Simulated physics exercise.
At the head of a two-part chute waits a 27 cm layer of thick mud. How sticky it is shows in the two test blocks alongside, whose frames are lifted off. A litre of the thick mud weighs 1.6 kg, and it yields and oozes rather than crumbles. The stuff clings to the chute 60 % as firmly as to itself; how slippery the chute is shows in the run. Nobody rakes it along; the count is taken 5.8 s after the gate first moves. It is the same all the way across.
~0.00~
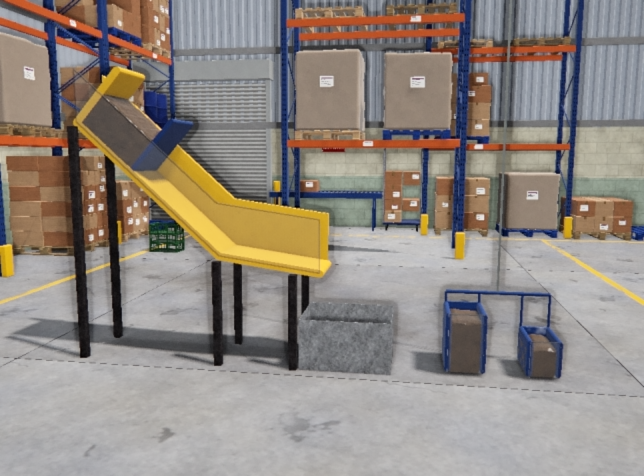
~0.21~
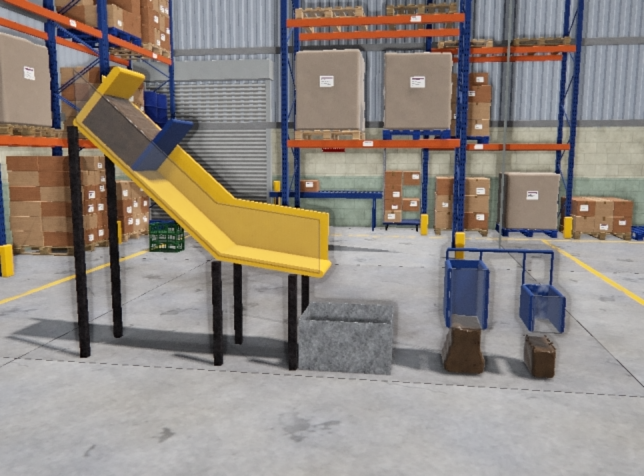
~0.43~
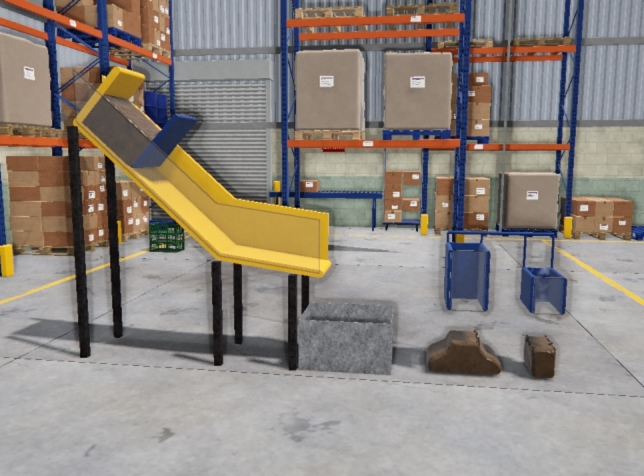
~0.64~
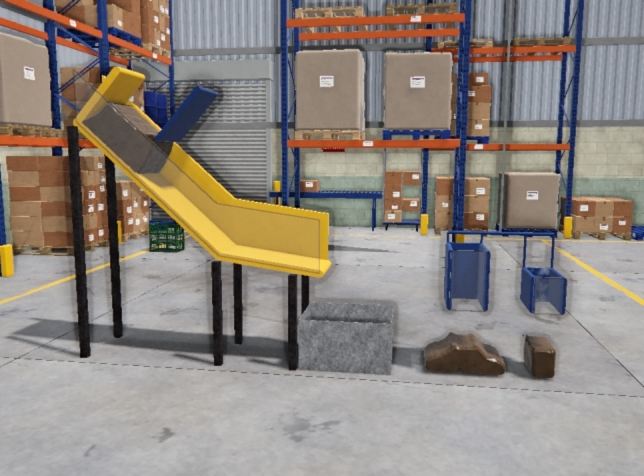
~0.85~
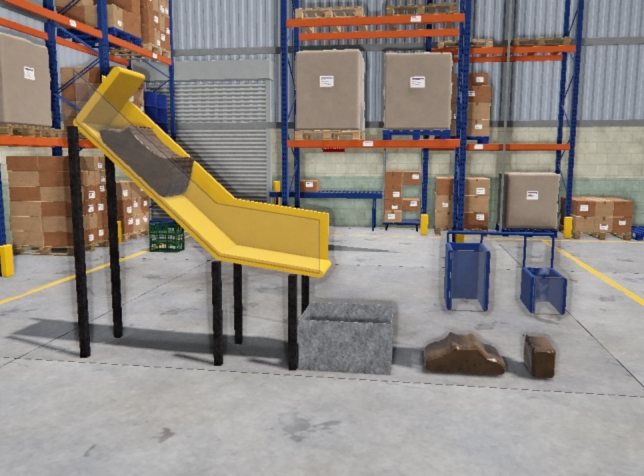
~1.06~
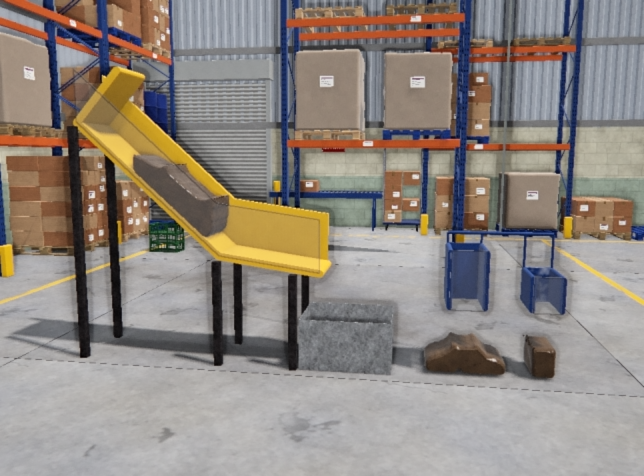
Blue moulds lifting off two mud blocks, the left one slumping, before a gate opens and mud slides down a yellow chute.
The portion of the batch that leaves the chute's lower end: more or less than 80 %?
Expect less than 80 %.
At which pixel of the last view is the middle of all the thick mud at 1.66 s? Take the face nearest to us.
At about (312, 266).
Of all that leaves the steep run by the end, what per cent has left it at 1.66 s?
About 100 %.
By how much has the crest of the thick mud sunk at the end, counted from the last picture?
Roughly 66.0 cm.
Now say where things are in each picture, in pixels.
Leading edge of the thick mud at (150, 142); blocks stand 38 cm, 21 cm (left to right), in the first picture.
Leading edge of the thick mud at (150, 142); blocks stand 33 cm, 20 cm (left to right), in the second picture.
Leading edge of the thick mud at (150, 142); blocks stand 22 cm, 20 cm (left to right), in the third picture.
Leading edge of the thick mud at (154, 138); blocks stand 19 cm, 20 cm (left to right), in the fourth picture.
Leading edge of the thick mud at (174, 158); blocks stand 19 cm, 20 cm (left to right), in the fifth picture.
Leading edge of the thick mud at (213, 204); blocks stand 19 cm, 20 cm (left to right), in the sixth picture.
After 1.66 s, none is on the steep run, all on the flatter one and 0 % past the end.
After 2.36 s, none is on the steep run, 30 % on the flatter one and 70 % past the end.
After 3.06 s, none is on the steep run, 30 % on the flatter one and 70 % past the end.
After 3.77 s, none is on the steep run, 30 % on the flatter one and 70 % past the end.
After 6.18 s, at the end, none is on the steep run, 30 % on the flatter one and 70 % past the end.
